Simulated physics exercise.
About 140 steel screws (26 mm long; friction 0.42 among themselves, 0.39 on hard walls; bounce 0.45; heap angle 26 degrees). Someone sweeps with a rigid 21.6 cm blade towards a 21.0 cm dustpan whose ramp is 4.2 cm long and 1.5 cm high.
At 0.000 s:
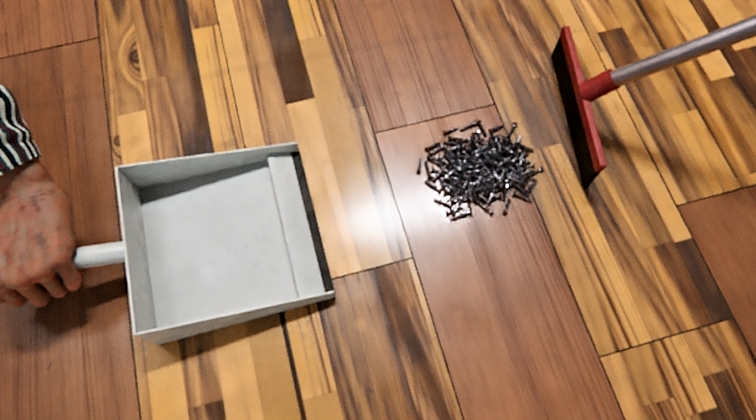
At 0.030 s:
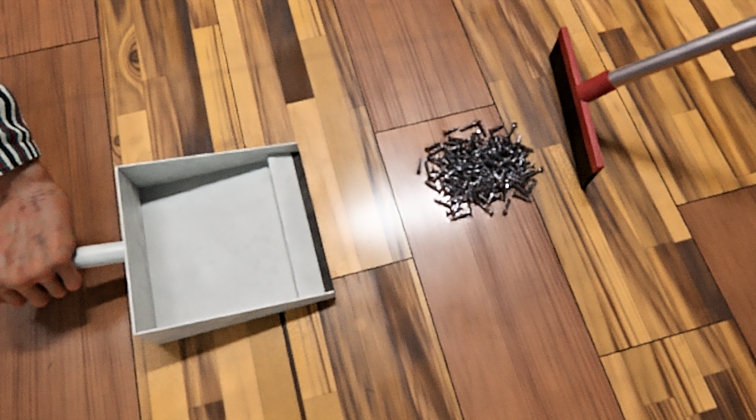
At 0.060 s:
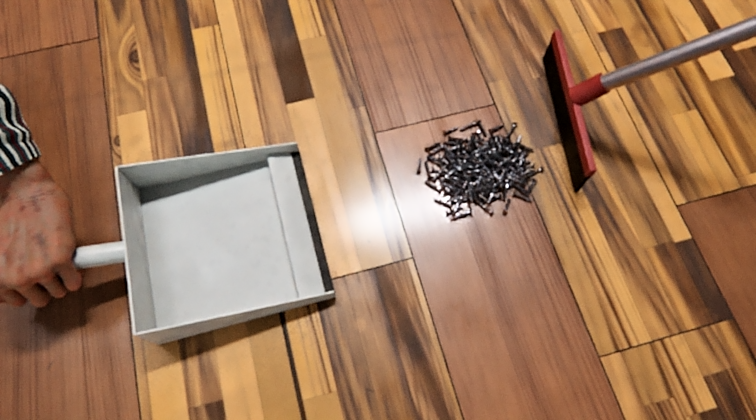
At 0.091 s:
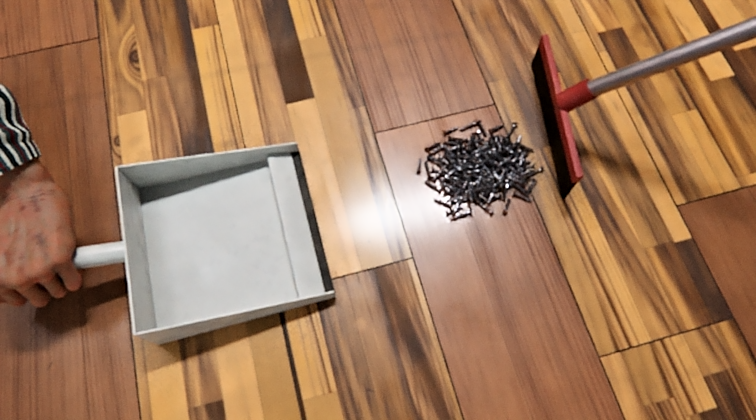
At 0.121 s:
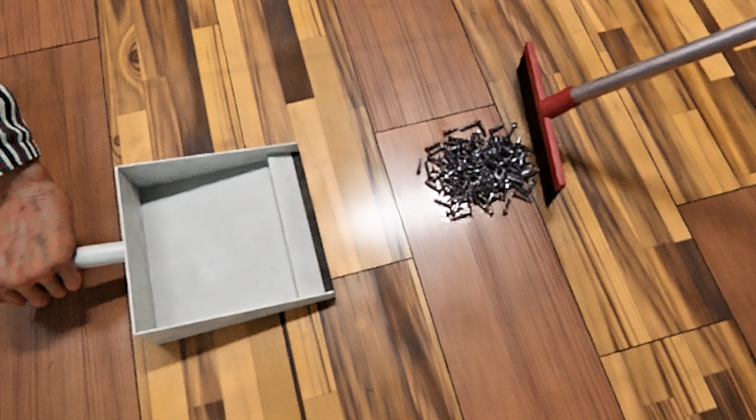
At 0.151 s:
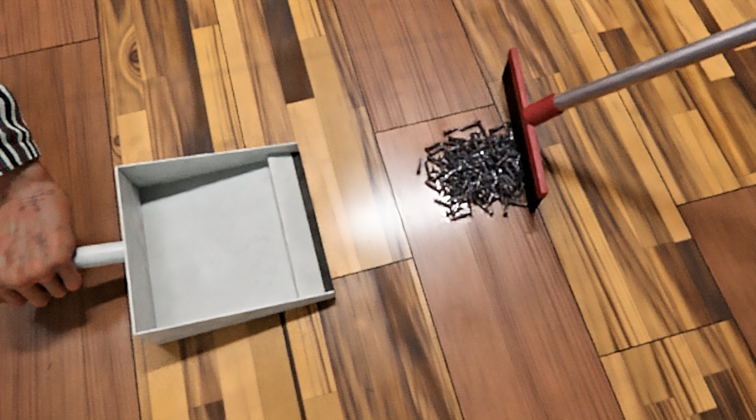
On a patterned wooden floor, a red-edged blade on a long metal handle slid left into the near side of a heap of dark screws, while a hand held a pale dustpan still.
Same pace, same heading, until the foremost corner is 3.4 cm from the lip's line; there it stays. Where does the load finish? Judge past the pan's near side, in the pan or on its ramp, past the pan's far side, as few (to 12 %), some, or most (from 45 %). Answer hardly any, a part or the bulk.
Past the pan's near side: Hardly any; in the pan or on its ramp: A part; past the pan's far side: Hardly any.
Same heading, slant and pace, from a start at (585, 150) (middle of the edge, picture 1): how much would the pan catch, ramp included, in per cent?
About 25 per cent.
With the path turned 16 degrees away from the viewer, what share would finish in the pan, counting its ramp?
It would be near 20 per cent.
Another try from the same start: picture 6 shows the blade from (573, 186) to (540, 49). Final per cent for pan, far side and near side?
Pan 5, far 0, near 5.
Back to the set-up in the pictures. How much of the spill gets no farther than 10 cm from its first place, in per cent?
Roughly 0 per cent.
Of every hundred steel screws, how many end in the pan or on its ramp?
Some 30 per cent.
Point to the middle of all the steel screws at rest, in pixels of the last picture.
At about (321, 218).
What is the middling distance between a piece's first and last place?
Roughly 24 cm.
Then, at 0.30 s, middle of the blade 17 cm from the lip; 0 % over the lip, far side 0 %, near side 0 %.
After 0.41 s, middle of the blade 8 cm from the lip; 0 % over the lip, far side 5 %, near side 0 %.
After 0.64 s, middle of the blade 5 cm from the lip; 30 % over the lip, far side 5 %, near side 0 %.
At rest (1.5 s), near side 0 %, pan 30 %, far side 5 %, in front of the lip or behind the blade 60 %.
